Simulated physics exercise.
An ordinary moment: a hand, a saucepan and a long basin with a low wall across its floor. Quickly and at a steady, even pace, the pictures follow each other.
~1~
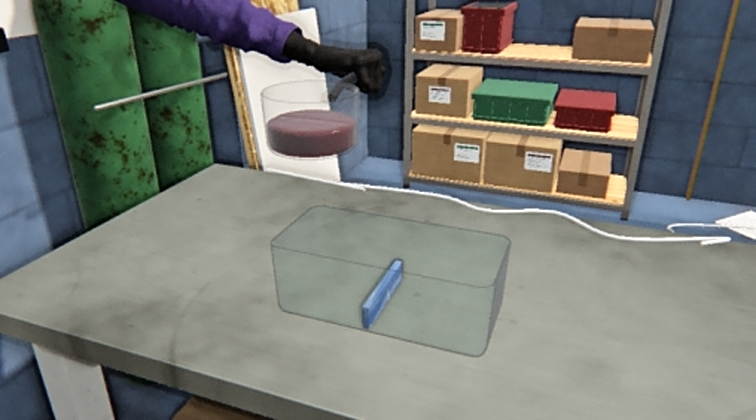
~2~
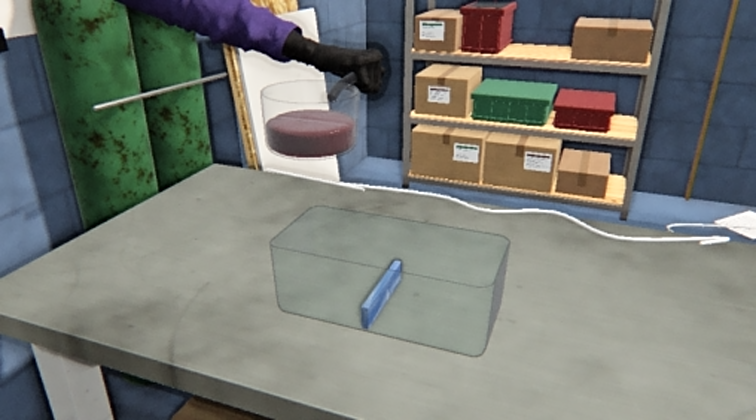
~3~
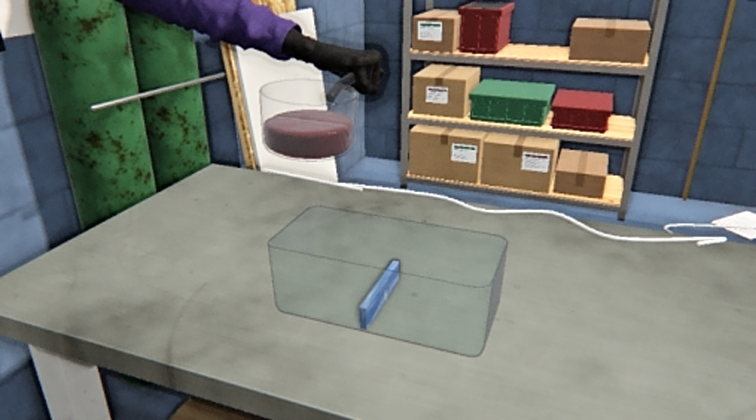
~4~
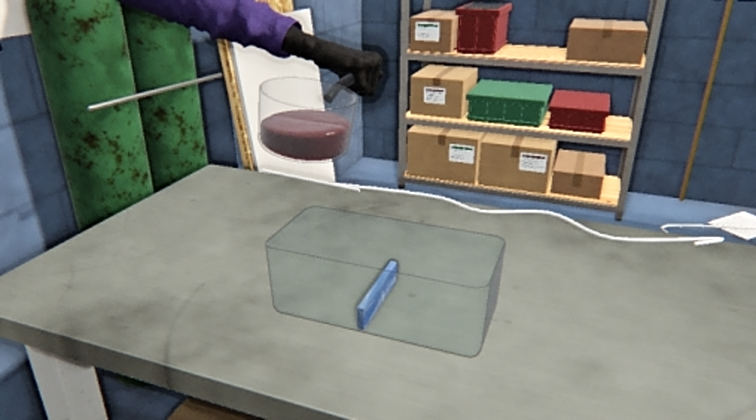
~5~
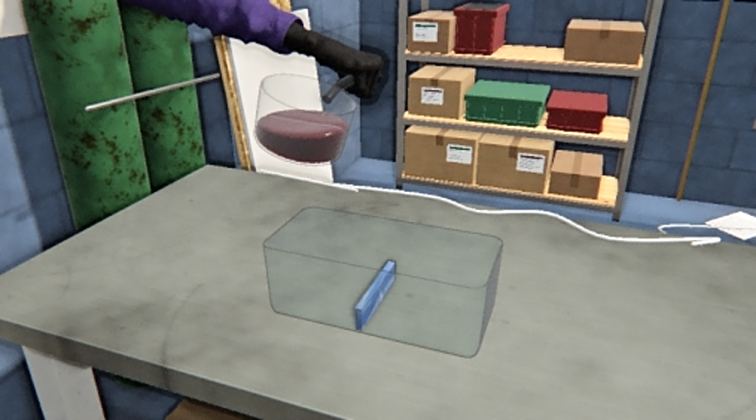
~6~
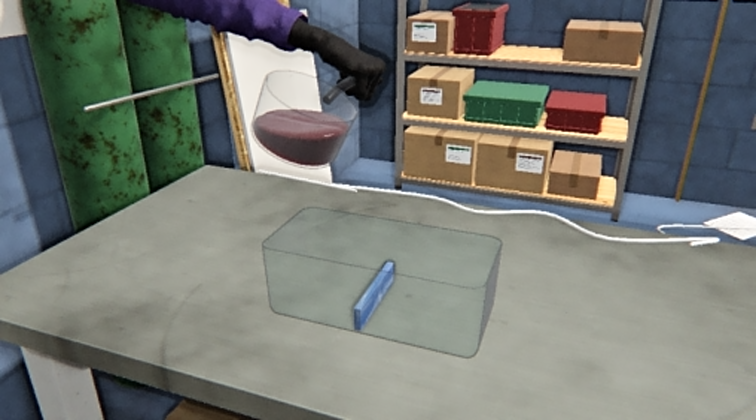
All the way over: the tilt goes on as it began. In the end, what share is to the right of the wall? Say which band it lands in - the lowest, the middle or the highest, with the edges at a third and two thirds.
I predict a middling amount ends up right of the wall, one third up to two thirds.
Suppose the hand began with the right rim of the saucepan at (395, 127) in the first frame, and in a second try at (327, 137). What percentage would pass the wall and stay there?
About 90 per cent, then about 5 per cent.
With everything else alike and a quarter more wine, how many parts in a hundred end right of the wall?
Near 60 %.
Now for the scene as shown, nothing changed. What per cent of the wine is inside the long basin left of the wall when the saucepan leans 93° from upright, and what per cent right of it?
0 % left, 5 % right.
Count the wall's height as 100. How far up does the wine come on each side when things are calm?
The left side ends up close to 30, the right side close to 30.
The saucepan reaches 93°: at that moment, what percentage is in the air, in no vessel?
I'd reckon some 45 per cent.
A moment on, the tilt is 93° and 47 per cent is still to pour, 2 is left of the wall and 4 right of it.
Next, the tilt is 121° and 5 per cent is still to pour, 31 is left of the wall and 49 right of it.
Then the tilt is 121° and 0 per cent is still to pour, 48 is left of the wall and 50 right of it.
Later the tilt is 121° and 0 per cent is still to pour, 48 is left of the wall and 51 right of it.
Finally, 48 per cent lies left of the wall, 51 right of it and 2 outside.
